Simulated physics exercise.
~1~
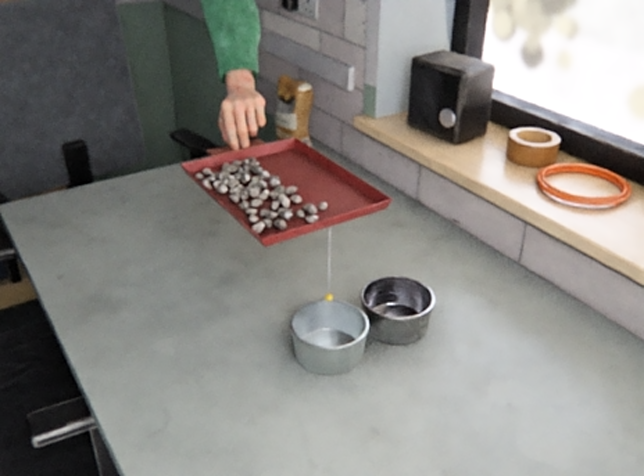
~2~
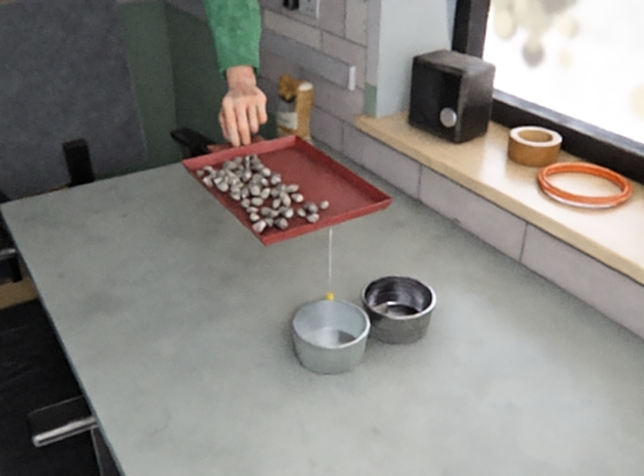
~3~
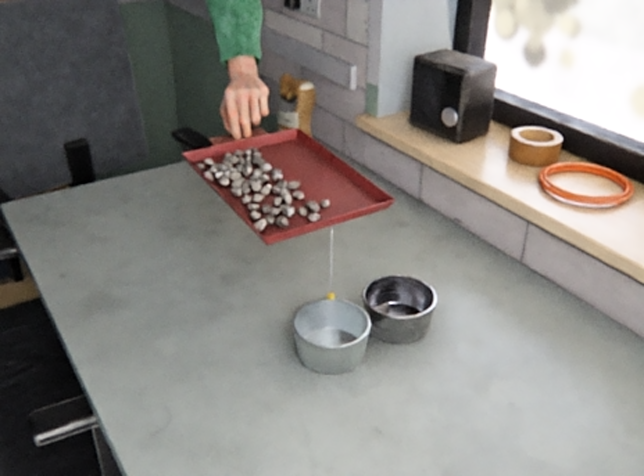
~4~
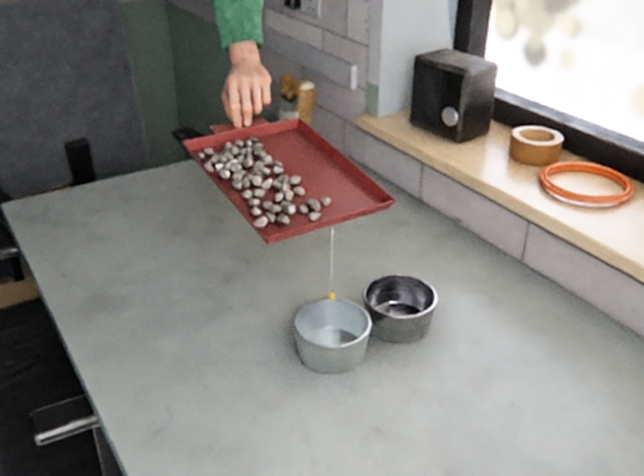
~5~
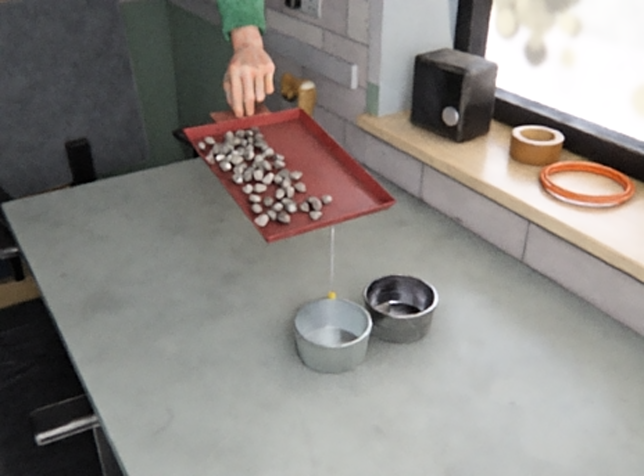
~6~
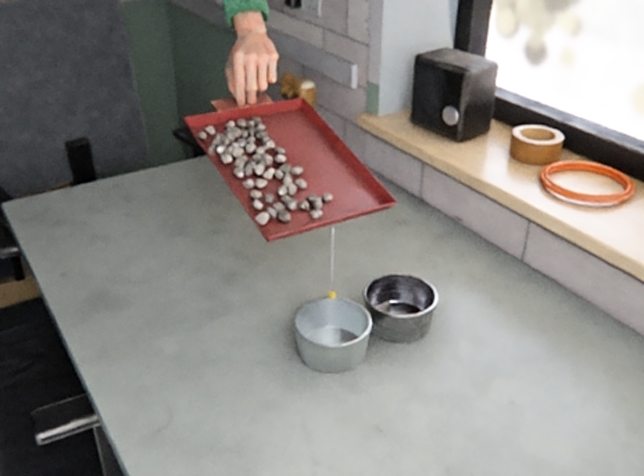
Red tray of small grey pebbles slowly tilting as a green-sleeved hand raises its far end above two bowls on a table.
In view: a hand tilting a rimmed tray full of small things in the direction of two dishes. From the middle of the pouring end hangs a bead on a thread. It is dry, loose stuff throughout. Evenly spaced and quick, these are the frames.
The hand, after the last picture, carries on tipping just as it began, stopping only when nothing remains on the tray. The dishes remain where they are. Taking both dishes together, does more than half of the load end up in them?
In the end the dishes save the greater share of it.
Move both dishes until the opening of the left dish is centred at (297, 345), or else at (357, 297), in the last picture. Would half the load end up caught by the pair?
For the two tries in order: Exceeding half, not as much as half.
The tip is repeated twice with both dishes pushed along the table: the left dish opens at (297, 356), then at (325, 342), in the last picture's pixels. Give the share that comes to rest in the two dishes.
Close to 60 in a hundred, then close to 80 in a hundred.
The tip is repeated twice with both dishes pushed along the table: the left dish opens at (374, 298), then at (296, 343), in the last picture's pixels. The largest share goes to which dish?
Try 1: The leftmost dish; try 2: The rightmost dish.
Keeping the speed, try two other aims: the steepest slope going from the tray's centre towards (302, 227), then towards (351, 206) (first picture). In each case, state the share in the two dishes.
I'd say roughly 40 percent with the first slope, 80 percent with the other.
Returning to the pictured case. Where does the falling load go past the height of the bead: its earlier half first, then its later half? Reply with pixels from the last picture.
The first part passes (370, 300); everything after passes (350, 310).
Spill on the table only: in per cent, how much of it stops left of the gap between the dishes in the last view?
About 40 percent of the spill.
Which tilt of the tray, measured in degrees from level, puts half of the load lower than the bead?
I'd put it at about 85 degrees.
Soon after the last picture, tray tipped steeply; most on the tray; a small part in the air.
A little later, tray tipped past a quarter turn; a small part on the tray; about a third in the left dish; a small part in the right dish; about a quarter outside both; about a quarter in the air.
Later still, tray tipped past a quarter turn; about half in the left dish; about a quarter in the right dish; about a third outside both.
At rest, tray tipped past a quarter turn; about half in the left dish; about a quarter in the right dish; about a third outside both.
